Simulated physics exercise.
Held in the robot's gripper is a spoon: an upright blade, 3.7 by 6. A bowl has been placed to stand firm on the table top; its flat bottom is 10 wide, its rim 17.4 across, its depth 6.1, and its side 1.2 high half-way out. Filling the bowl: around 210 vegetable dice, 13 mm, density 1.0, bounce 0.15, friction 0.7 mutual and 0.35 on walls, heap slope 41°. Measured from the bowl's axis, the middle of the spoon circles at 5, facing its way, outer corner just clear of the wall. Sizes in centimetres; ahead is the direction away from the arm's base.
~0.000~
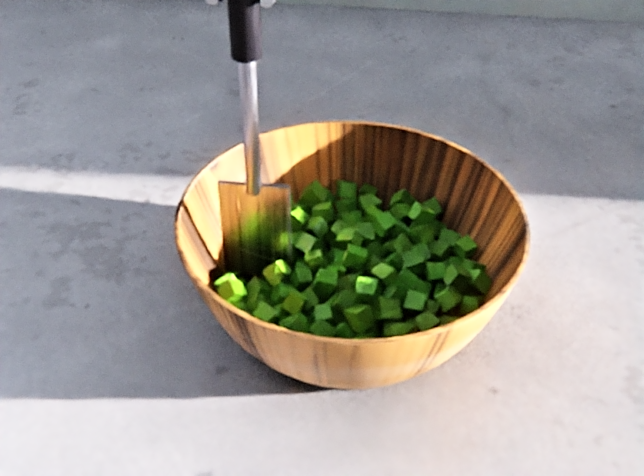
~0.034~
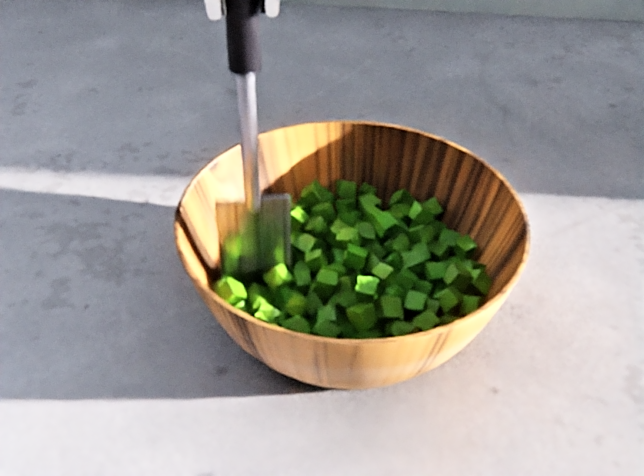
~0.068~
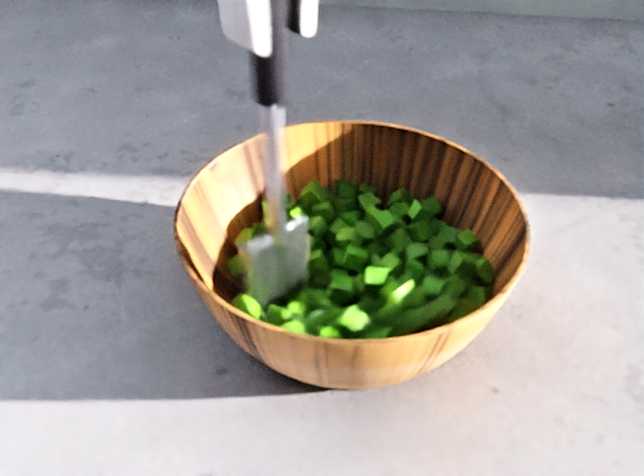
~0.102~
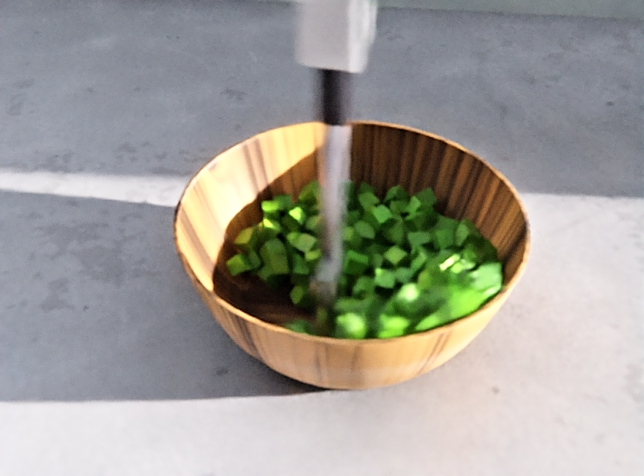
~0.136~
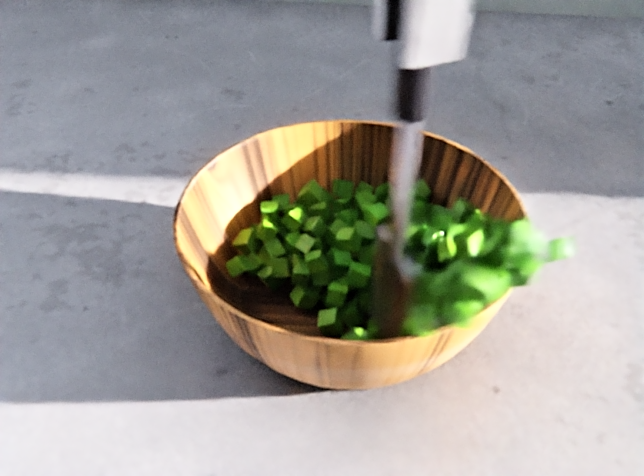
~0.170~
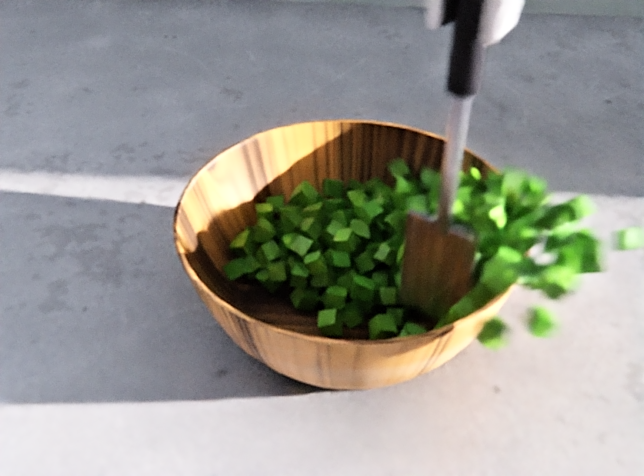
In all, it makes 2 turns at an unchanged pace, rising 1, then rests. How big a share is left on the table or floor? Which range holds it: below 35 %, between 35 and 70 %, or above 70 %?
It lies between 35 and 70 %.
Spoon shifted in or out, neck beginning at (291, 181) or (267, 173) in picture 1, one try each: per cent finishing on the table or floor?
Close to 20 and 50 in a hundred.
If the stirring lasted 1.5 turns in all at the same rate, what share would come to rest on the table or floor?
Then some 50 per cent.
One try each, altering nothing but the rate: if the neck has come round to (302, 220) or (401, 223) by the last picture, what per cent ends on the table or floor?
First try: Around 20 %; second try: Around 45 %.
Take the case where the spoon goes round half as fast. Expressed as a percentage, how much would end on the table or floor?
Estimated share: About 20 per cent.
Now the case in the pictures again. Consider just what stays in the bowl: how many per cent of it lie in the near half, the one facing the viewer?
Close to 65 in a hundred.
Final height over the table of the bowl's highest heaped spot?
4.5 cm, give or take.
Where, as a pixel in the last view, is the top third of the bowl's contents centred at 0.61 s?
In the last picture it sits around (396, 170).
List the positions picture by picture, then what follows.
In the first picture, the spoon neck at (252, 159), 0° round; upper third of the load around (366, 267), from x 225 to 475, top at y 190; 214 in the bowl.
In the second picture, the spoon neck at (251, 173), 15° round; upper third of the load around (364, 273), from x 225 to 475, top at y 190.
In the third picture, the spoon neck at (275, 206), 48° round; upper third of the load around (373, 288), from x 240 to 480, top at y 190.
In the fourth picture, the spoon neck at (332, 227), 83° round; upper third of the load around (419, 289), from x 240 to 490, top at y 190.
In the fifth picture, the spoon neck at (399, 223), 117° round; upper third of the load around (460, 264), from x 240 to 560, top at y 190; 209 in the bowl, 5 in flight or on the tool.
In the sixth picture, the spoon neck at (447, 197), 151° round; upper third of the load around (490, 231), from x 235 to 630, top at y 170; 200 in the bowl, 14 in flight or on the tool.
After 0.39 s, 11° round, highest piece 8 above the table; 144 in the bowl, 44 on the table or floor, 26 in flight or on the tool.
After 0.61 s, 230° round, highest piece 8 above the table; 108 in the bowl, 91 on the table or floor, 15 in flight or on the tool.
After 0.91 s, 0° round, highest piece 4 above the table; 119 on the table or floor, 95 in the bowl.
After 1.61 s, 0° round, highest piece 4 above the table; 119 on the table or floor, 95 in the bowl.
In the end, 119 on the table or floor, 95 in the bowl. That is 56 % on the table or floor.
